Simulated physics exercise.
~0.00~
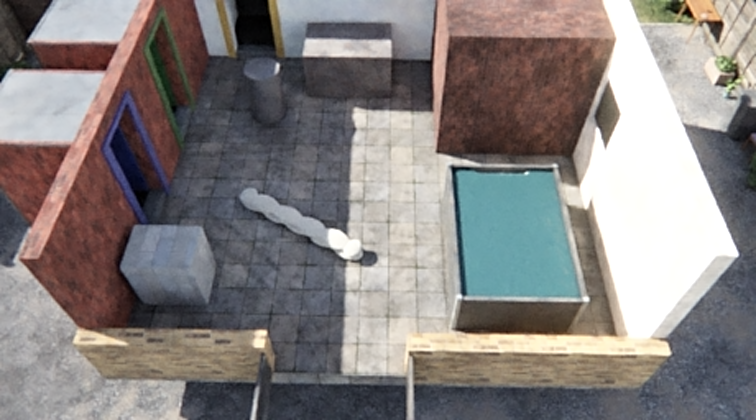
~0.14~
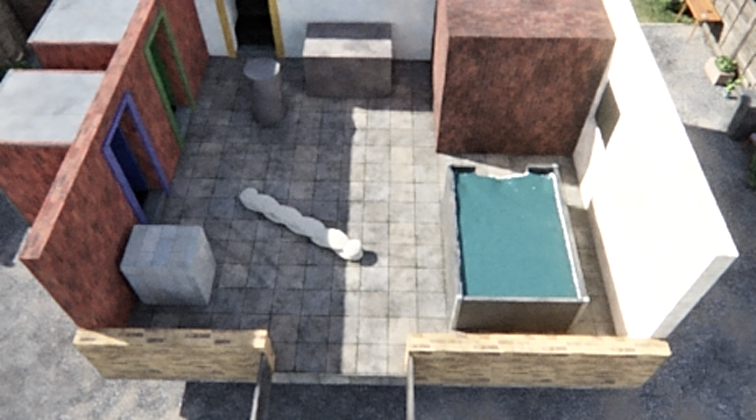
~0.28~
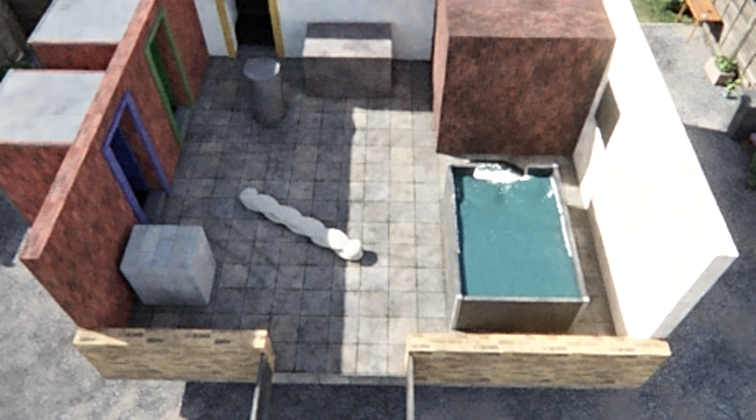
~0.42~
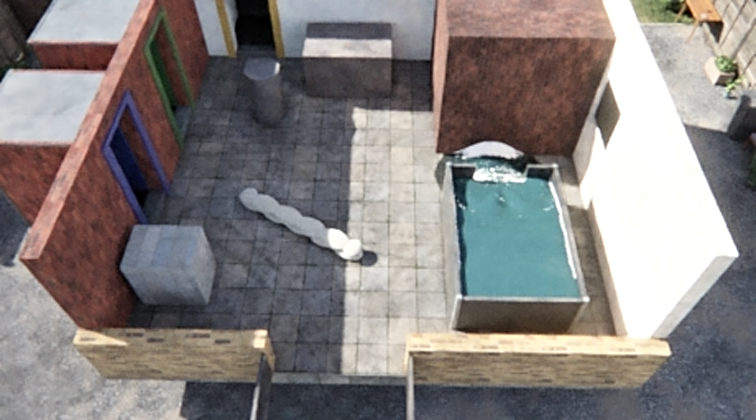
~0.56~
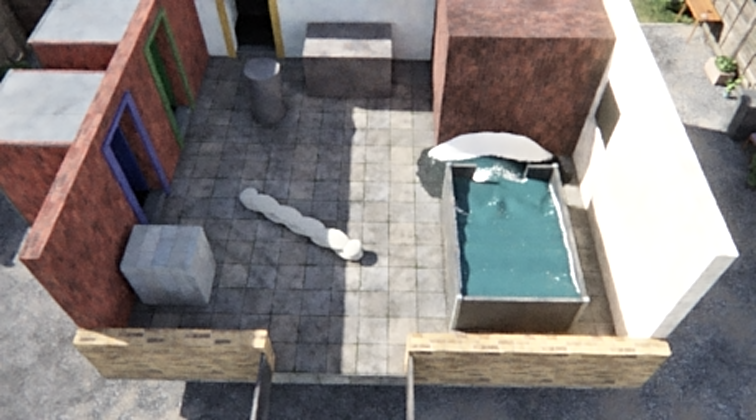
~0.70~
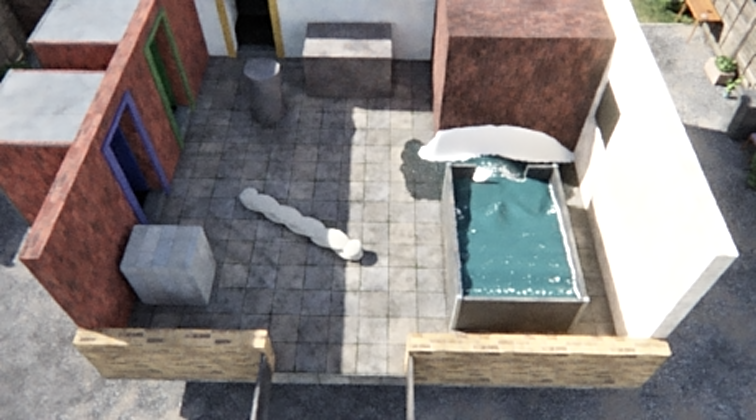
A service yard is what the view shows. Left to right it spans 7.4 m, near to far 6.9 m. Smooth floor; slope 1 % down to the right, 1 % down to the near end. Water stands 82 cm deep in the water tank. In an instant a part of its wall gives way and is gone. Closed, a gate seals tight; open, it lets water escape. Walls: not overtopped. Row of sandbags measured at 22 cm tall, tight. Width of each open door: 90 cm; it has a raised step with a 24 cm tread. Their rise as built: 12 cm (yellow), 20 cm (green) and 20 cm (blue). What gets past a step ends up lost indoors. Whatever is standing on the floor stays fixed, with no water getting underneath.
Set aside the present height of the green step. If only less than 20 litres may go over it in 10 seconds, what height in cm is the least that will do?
It needs to be about 8.5 cm high.
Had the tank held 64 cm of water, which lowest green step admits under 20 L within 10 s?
5.0 cm.
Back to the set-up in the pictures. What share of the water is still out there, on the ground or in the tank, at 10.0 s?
Something like 94 per cent of it remains.
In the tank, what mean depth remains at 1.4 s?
I'd put it near 60 cm.
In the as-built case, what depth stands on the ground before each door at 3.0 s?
Yellow door 0 cm, green door 9 cm, blue door 4 cm.
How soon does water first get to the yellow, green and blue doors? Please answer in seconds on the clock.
Arrival: Yellow 3.4 s, green 2.8 s, blue 2.8 s.
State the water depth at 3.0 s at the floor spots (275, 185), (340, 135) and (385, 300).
First 10, then 2, then 1 cm.
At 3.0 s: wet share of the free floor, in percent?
Roughly 50 percent.
After 1.4 s water covers 15 % of the floor, deepest (57 cm) near (565, 162); it has not reached the green door.
After 3.0 s water covers 50 % of the floor, deepest (49 cm) near (621, 353); 9 cm at the green door, 0 litres in over its 20 cm step.
After 10.0 s water covers 95 % of the floor, deepest (20 cm) near (624, 365); 7 cm at the green door, 0 litres in over its 20 cm step.
At the green door as built, the water arrived by 2.8 s and peaked near 13 cm at 4.0 s.
With a step of 6.5 cm, 46 litres would have come in within the 10 s; with 10.5 cm, 8 litres. So under 20 litres takes about 8.5 cm.
